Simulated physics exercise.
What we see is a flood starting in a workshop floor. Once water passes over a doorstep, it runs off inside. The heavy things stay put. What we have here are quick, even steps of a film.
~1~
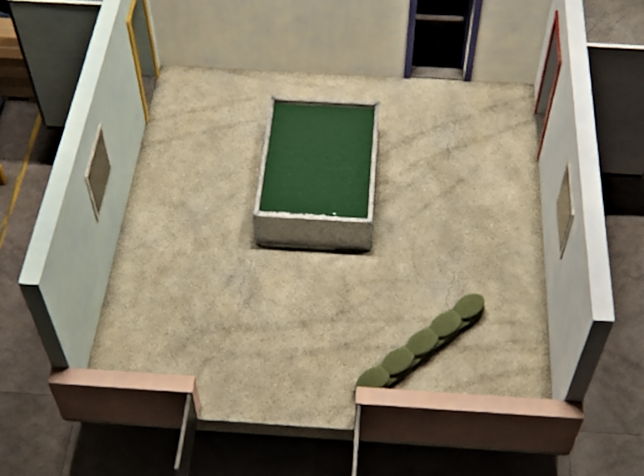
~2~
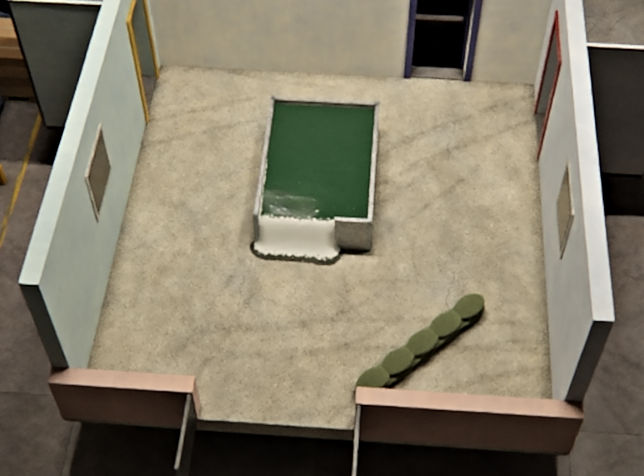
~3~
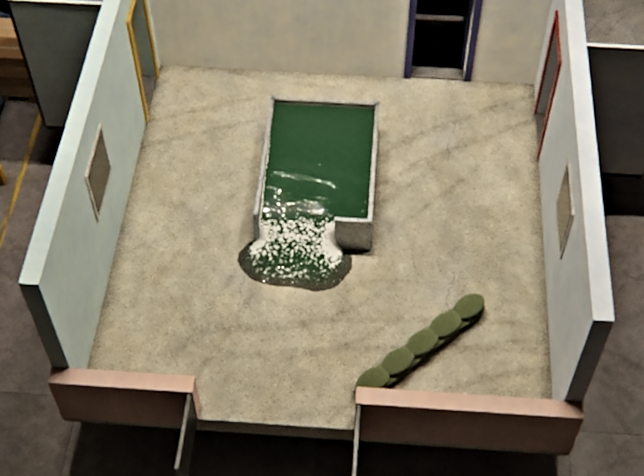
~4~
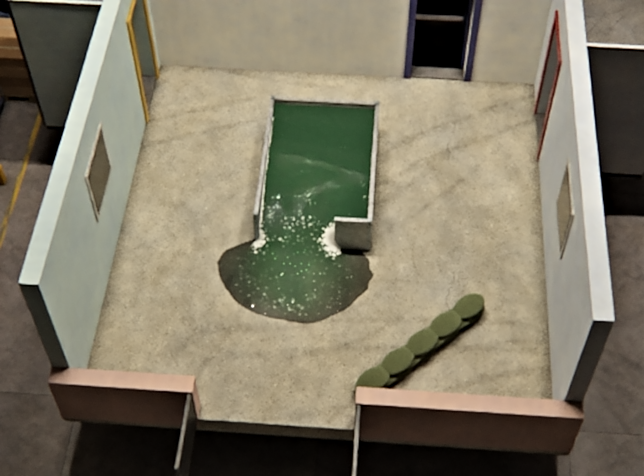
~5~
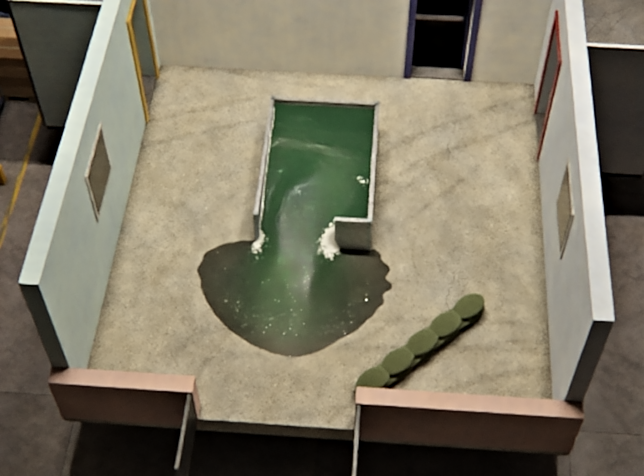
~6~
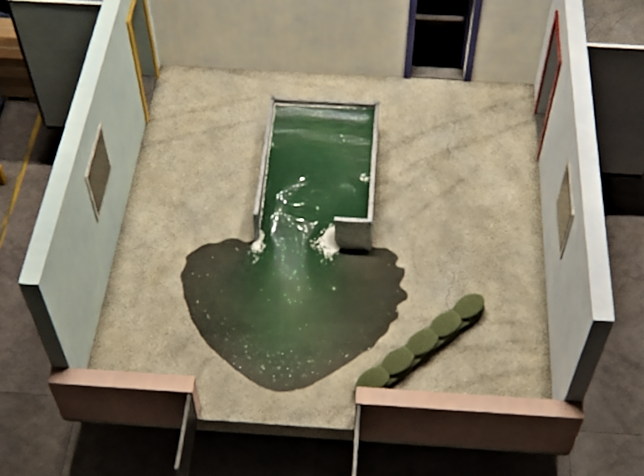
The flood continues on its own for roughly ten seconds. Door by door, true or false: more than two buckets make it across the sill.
Red door: False; blue door: False; yellow door: False.
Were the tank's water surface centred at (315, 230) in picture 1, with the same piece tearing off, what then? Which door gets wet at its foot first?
First: The yellow door.
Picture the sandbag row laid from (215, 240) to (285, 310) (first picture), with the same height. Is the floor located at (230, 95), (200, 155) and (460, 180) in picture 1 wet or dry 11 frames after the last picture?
Reading the three places in turn gives bare, drenched, bare.
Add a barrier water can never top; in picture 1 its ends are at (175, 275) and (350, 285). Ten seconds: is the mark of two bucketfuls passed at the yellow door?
My answer is that the yellow door remains below the mark.
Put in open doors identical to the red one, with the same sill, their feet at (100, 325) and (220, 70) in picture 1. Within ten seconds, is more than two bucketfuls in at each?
Well, the first one overshoots and the other one doesn't reach it.
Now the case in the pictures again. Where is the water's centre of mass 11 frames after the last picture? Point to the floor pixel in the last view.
Centre of mass: Roughly (289, 243).
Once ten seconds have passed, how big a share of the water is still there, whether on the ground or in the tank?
Roughly 48 out of every hundred parts.
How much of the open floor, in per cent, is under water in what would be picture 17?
It comes out near 30 percent.
A moment on, water covers 25 % of the floor; the red door not reached, the blue door not reached, the yellow door not reached.
Next, water covers 30 % of the floor; the red door not reached, the blue door not reached, the yellow door not reached.
Then, water covers 30 % of the floor; the red door not reached, the blue door not reached, the yellow door not reached.
Later, water covers 50 % of the floor; the red door not reached, the blue door not reached, the yellow door wet at the sill, nothing in.
In the end, water covers 60 % of the floor; the red door wet at the sill, nothing in, the blue door not reached, the yellow door wet at the sill, nothing in.
